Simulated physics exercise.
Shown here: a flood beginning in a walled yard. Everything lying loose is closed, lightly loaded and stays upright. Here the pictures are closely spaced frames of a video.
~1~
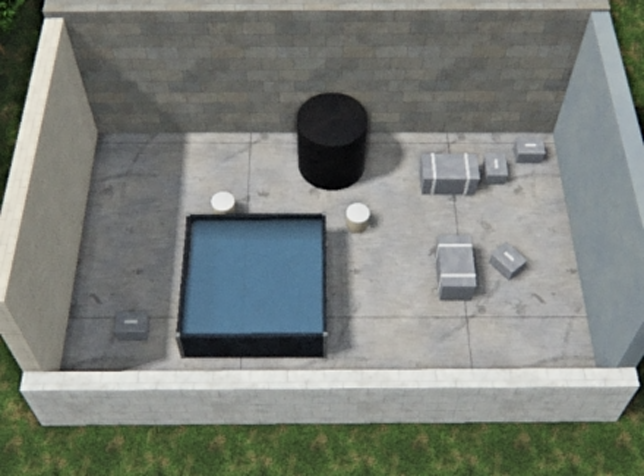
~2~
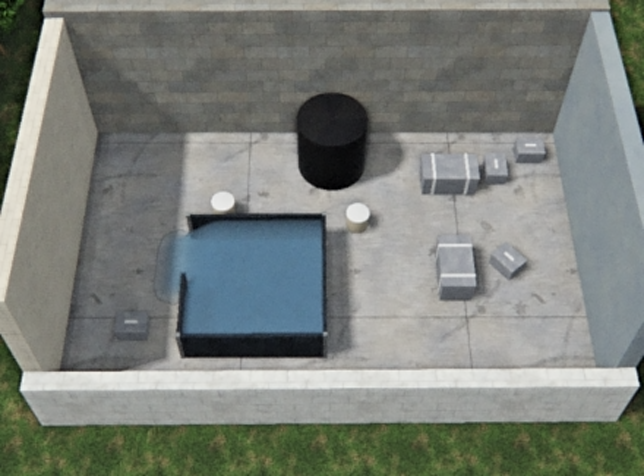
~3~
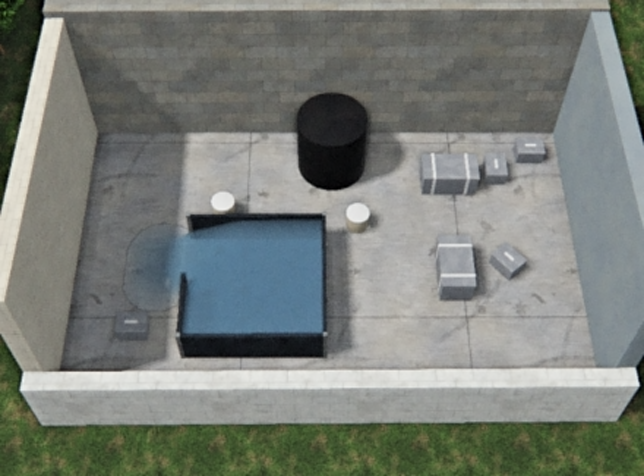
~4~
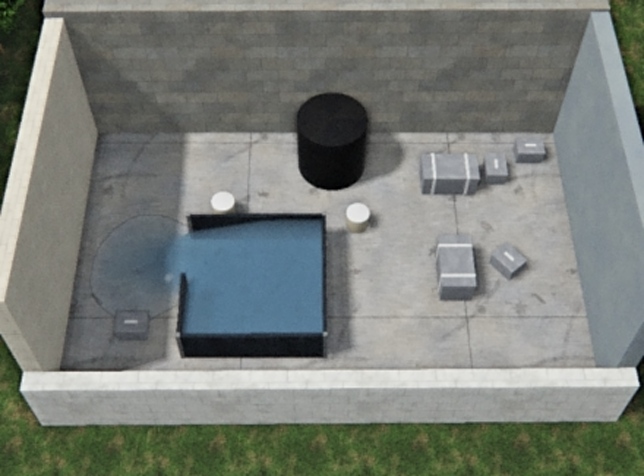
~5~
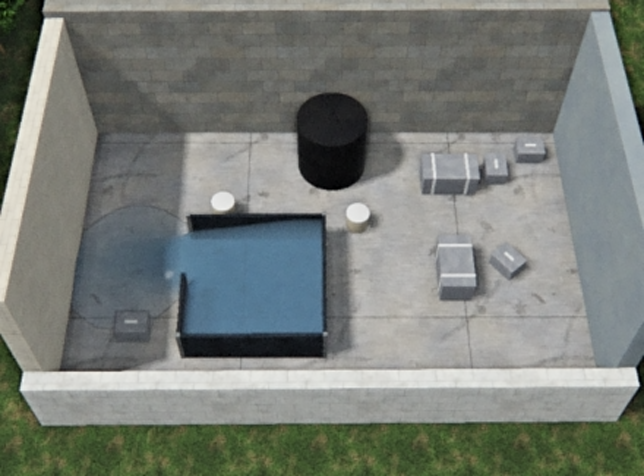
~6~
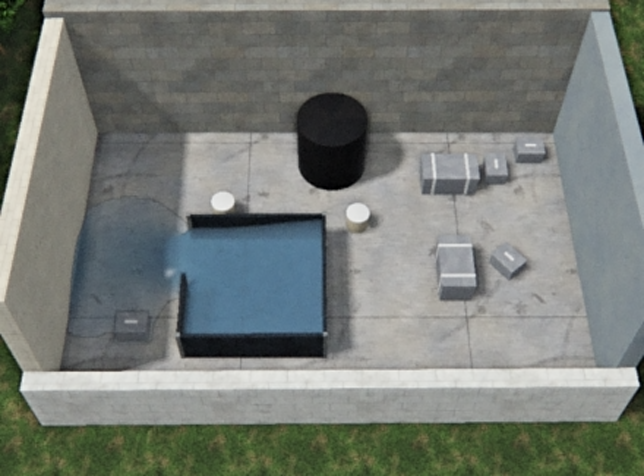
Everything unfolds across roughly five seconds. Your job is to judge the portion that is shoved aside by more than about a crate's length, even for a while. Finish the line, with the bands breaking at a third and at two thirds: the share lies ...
The share lies below a third.
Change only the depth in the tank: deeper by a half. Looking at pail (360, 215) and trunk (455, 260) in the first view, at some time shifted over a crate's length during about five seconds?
Order as asked - carried at least that far, never got there.
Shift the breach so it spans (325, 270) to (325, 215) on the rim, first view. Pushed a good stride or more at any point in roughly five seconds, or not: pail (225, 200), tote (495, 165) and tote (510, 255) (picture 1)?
Listed in turn, never travels that far, ends up that far off, ends up that far off.
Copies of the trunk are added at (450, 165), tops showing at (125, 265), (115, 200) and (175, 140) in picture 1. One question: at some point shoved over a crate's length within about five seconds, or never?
Shoved clear, shoved clear, shoved clear.
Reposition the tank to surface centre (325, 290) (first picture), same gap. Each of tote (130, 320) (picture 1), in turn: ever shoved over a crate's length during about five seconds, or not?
As for that object: Went the full length.
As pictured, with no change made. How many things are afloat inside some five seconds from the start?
1.
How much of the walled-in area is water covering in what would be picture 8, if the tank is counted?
Reading: About 20 %.
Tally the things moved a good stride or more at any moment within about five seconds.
That adds up to 0.
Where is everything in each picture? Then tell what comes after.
In the first frame, a pail at (358, 213) rests on the ground; a trunk at (457, 260), on the bottom; 0 of 8 have shifted.
In the second frame, a pail at (358, 213) rests on the ground; a trunk at (457, 260), on the bottom; 0 of 8 have shifted.
In the third frame, a pail at (358, 213) rests on the ground; a trunk at (457, 260) rests on the ground; 0 of 8 have shifted.
In the fourth frame, a pail at (358, 213), on the bottom; a trunk at (457, 260), on the bottom; 0 of 8 have shifted.
In the fifth frame, a pail at (358, 213) rests on the ground; a trunk at (457, 260) rests on the ground; 0 of 8 have shifted.
In the sixth frame, a pail at (358, 213) rests on the ground; a trunk at (457, 260), on the bottom; 0 of 8 have shifted.
A moment on, 0 of 8 are well off their spots; 0 afloat.
Next, 0 of 8 are well off their spots; 0 afloat.
Later, 0 of 8 are well off their spots; 1 afloat.
In the end, 0 of 8 are well off their spots, and 0 have been at some point; 1 afloat.
